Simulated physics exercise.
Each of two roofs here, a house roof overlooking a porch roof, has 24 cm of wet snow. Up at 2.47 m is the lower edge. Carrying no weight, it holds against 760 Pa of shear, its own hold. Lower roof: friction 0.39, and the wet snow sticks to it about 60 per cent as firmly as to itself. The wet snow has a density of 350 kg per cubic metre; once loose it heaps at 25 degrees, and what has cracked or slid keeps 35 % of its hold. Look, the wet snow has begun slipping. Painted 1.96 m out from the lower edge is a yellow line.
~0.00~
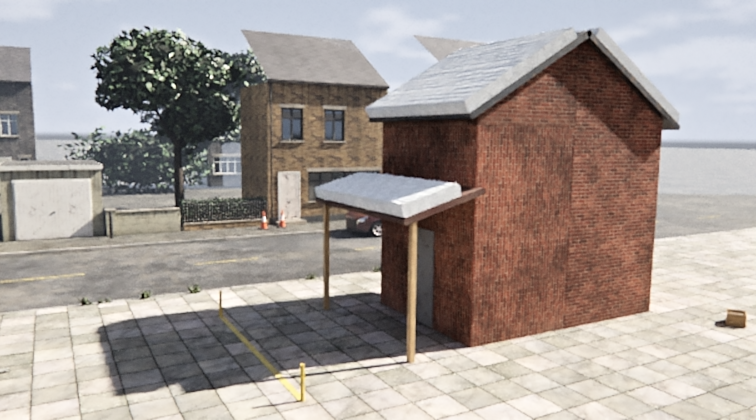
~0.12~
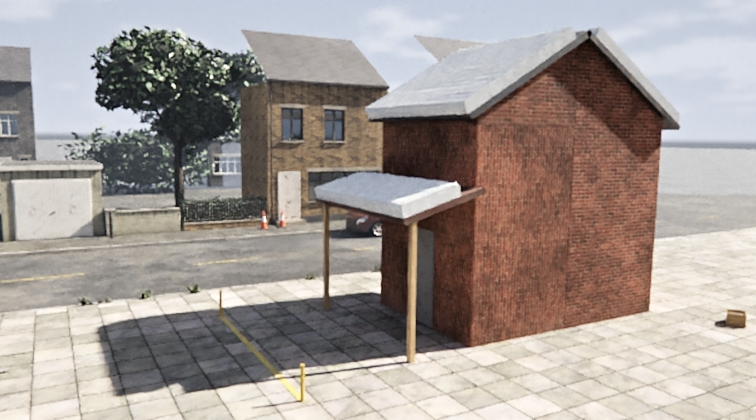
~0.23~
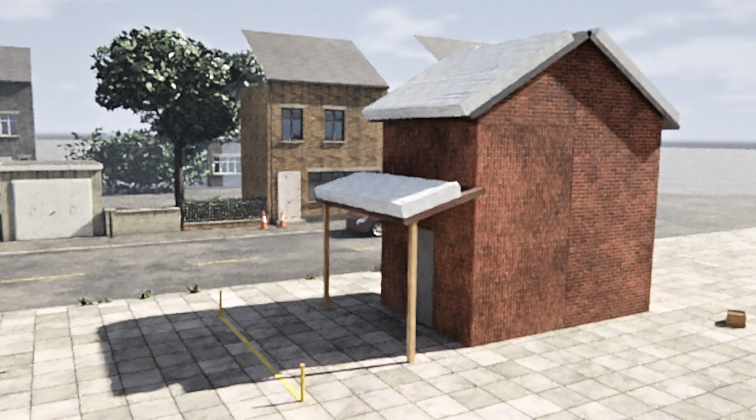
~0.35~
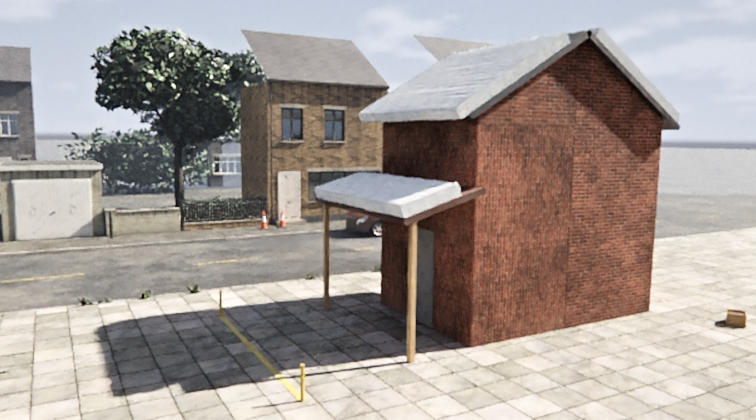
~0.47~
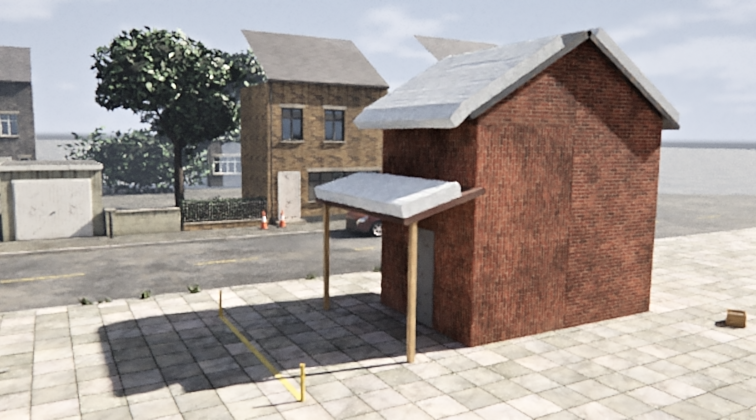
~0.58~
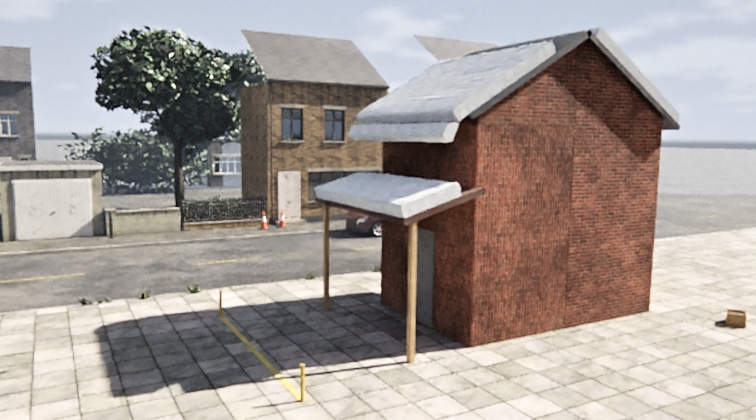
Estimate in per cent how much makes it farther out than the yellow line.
Roughly 37 per cent makes it past the line.
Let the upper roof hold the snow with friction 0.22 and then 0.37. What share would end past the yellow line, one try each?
First try 35 per cent, second try 30 per cent.
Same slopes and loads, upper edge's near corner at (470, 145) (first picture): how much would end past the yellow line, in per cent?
It would then be around 35 percent.
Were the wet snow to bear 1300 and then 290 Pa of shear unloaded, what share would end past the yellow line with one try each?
Roughly 30 % followed by roughly 40 %.
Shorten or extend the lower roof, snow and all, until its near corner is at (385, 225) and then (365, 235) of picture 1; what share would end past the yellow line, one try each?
First 45 per cent, second 45 per cent.
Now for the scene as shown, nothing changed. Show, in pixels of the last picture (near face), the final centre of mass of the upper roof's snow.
Centre: Approx. (266, 372) px, near face.
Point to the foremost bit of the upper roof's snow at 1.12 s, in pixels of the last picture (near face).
Position: Approx. (391, 204).
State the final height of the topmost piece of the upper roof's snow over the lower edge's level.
0.5 m or so.
After 1.12 s, none is below the lower edge and 0 % is past the line.
After 1.74 s, 72 % is below the lower edge and 0 % is past the line.
After 2.37 s, 73 % is below the lower edge and 37 % is past the line.
After 3.00 s, 73 % is below the lower edge and 37 % is past the line.
After 3.20 s, at the end, 73 % is below the lower edge and 37 % is past the line.
